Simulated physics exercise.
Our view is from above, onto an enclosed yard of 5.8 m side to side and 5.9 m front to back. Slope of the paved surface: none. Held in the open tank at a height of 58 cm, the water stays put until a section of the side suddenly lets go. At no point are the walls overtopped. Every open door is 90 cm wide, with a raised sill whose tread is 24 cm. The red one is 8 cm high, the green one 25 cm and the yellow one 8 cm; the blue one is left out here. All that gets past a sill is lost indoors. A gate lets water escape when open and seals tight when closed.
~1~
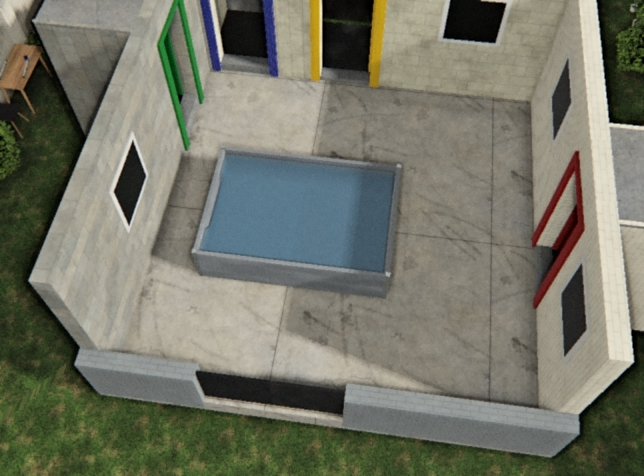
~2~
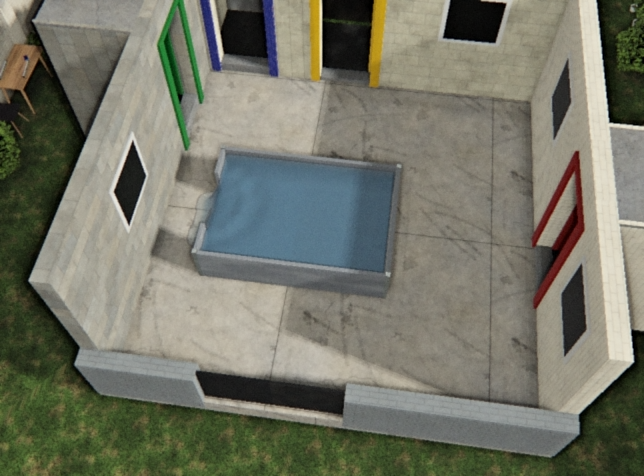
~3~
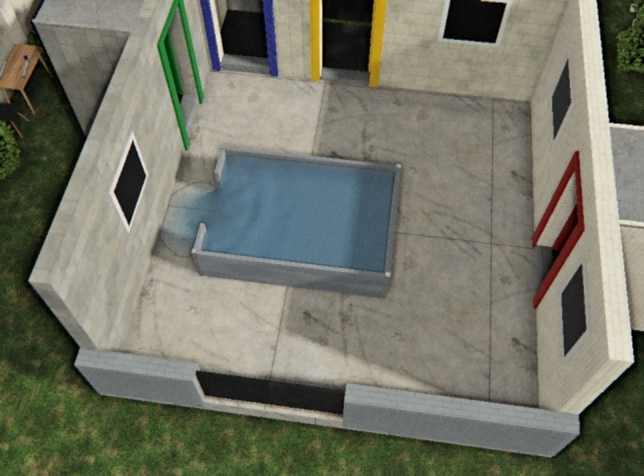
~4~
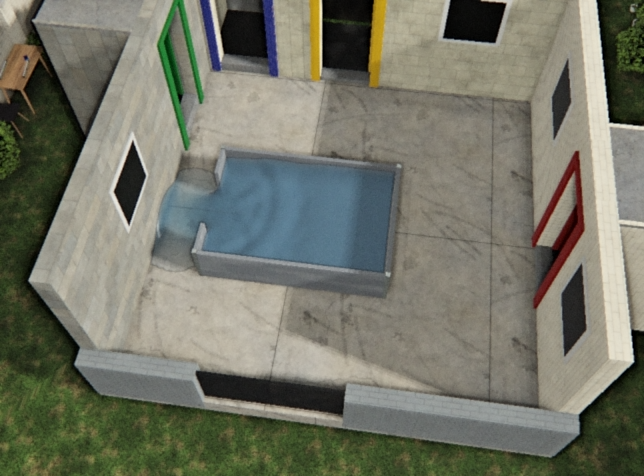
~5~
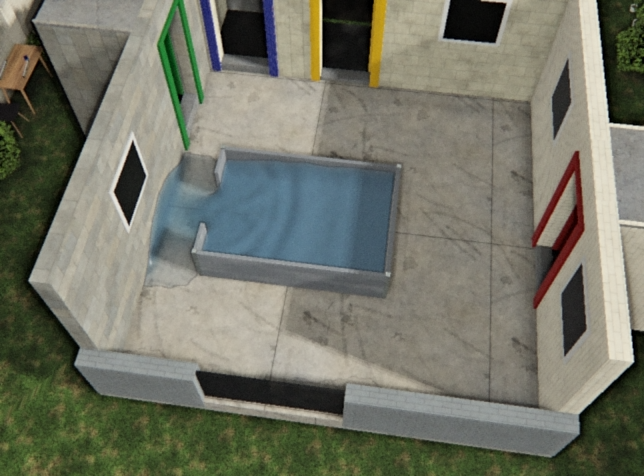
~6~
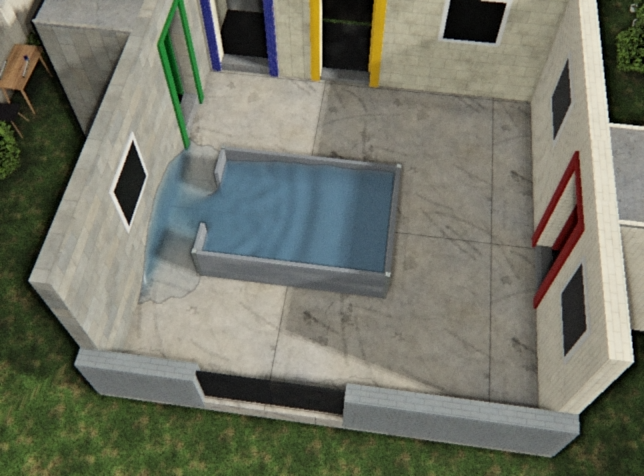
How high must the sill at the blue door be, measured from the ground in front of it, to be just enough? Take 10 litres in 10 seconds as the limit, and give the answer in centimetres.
About 20 cm.
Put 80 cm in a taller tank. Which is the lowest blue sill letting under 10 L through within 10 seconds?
Roughly 30 centimetres would do it.
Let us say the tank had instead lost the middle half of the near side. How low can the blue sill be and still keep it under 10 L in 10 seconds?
You'd want it roughly 18 centimetres tall.
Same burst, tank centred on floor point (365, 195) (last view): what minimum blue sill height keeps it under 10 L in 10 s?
25 cm or thereabouts.
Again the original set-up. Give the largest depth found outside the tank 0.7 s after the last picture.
Max depth: Near 46 cm.
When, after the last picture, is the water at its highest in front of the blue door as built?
The level tops out near 2.0 seconds.
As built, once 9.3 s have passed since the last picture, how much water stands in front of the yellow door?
5.0 cm.
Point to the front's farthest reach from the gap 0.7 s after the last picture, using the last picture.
The tip of the flood lies near (210, 74).
Then, 0.7 s after the last picture water covers 20 % of the floor, deepest (46 cm) near (167, 212); it has not reached the blue door.
Then, 2.3 s after the last picture water covers 45 % of the floor, deepest (36 cm) near (167, 212); 23 cm at the blue door, 17 litres in over its 17 cm sill.
Then, 9.3 s after the last picture water covers 95 % of the floor, deepest (14 cm) near (164, 221); 9 cm at the blue door, 34 litres in over its 17 cm sill.
At the blue door as built, the water peaked near 24 cm, 2.1 s after the last picture.
With a sill of 18 cm, 25 litres would have come in within the 10 s; with 24.5 cm, 0 litres. So under 10 litres takes about 20 cm.
